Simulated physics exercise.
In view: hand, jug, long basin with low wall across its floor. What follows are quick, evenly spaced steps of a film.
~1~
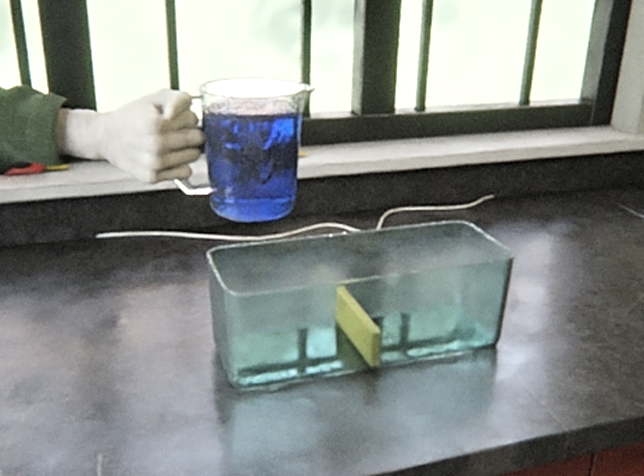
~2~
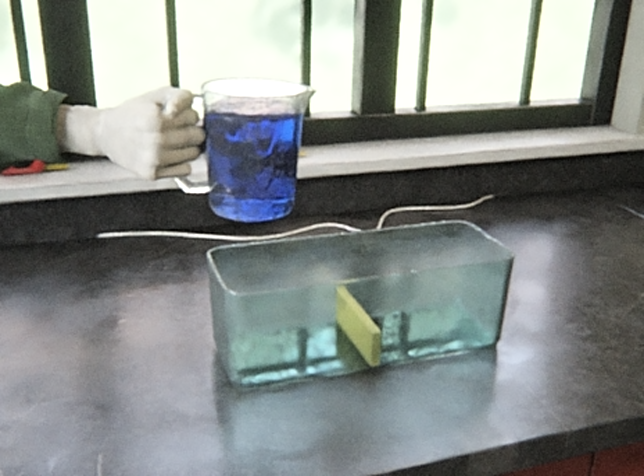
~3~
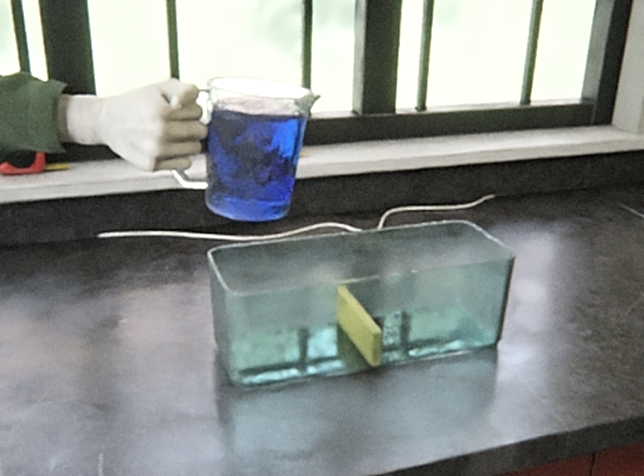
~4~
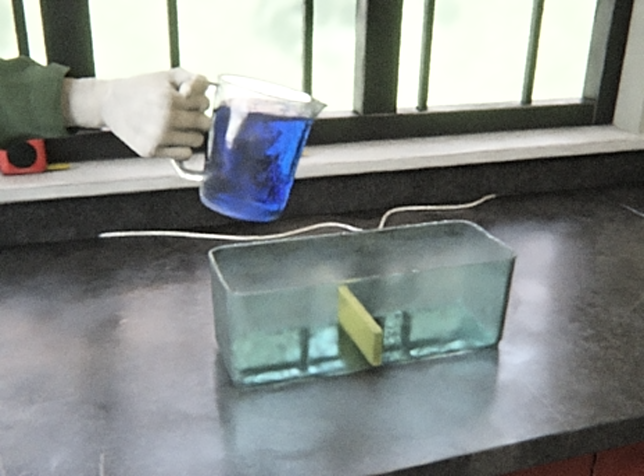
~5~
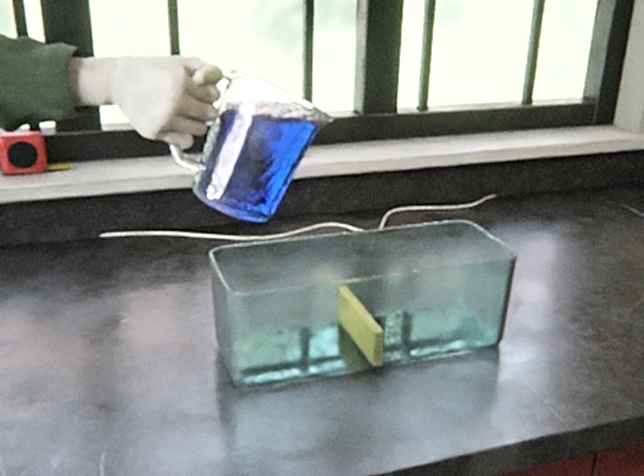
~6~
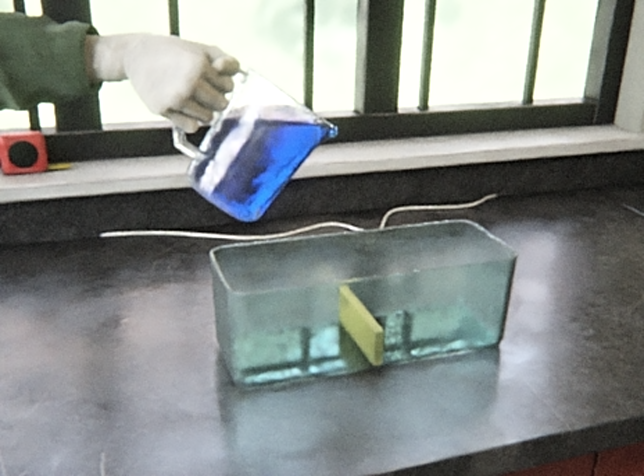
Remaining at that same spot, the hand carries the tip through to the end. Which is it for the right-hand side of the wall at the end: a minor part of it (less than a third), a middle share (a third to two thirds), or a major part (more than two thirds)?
Most likely the right of the wall will hold one third or more, up to two thirds.
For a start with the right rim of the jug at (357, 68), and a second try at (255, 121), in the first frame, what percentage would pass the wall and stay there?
The first start gives some 90 %, the second some 10 %.
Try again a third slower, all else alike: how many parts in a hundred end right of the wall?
Around 60 in a hundred.
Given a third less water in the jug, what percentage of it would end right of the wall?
It comes to around 20 percent.
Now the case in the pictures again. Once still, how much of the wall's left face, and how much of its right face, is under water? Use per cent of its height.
The left reads 40 in a hundred and the right 40 in a hundred.
A moment on, the jug is tipped right over and 51 per cent is still to pour, 3 is left of the wall and 21 right of it.
Next, the jug is tipped right over and 8 per cent is still to pour, 41 is left of the wall and 39 right of it.
Then the jug is tipped right over and 0 per cent is still to pour, 53 is left of the wall and 44 right of it.
Later the jug is tipped right over and 0 per cent is still to pour, 54 is left of the wall and 44 right of it.
At rest 54 per cent lies left of the wall, 44 right of it and 2 outside.
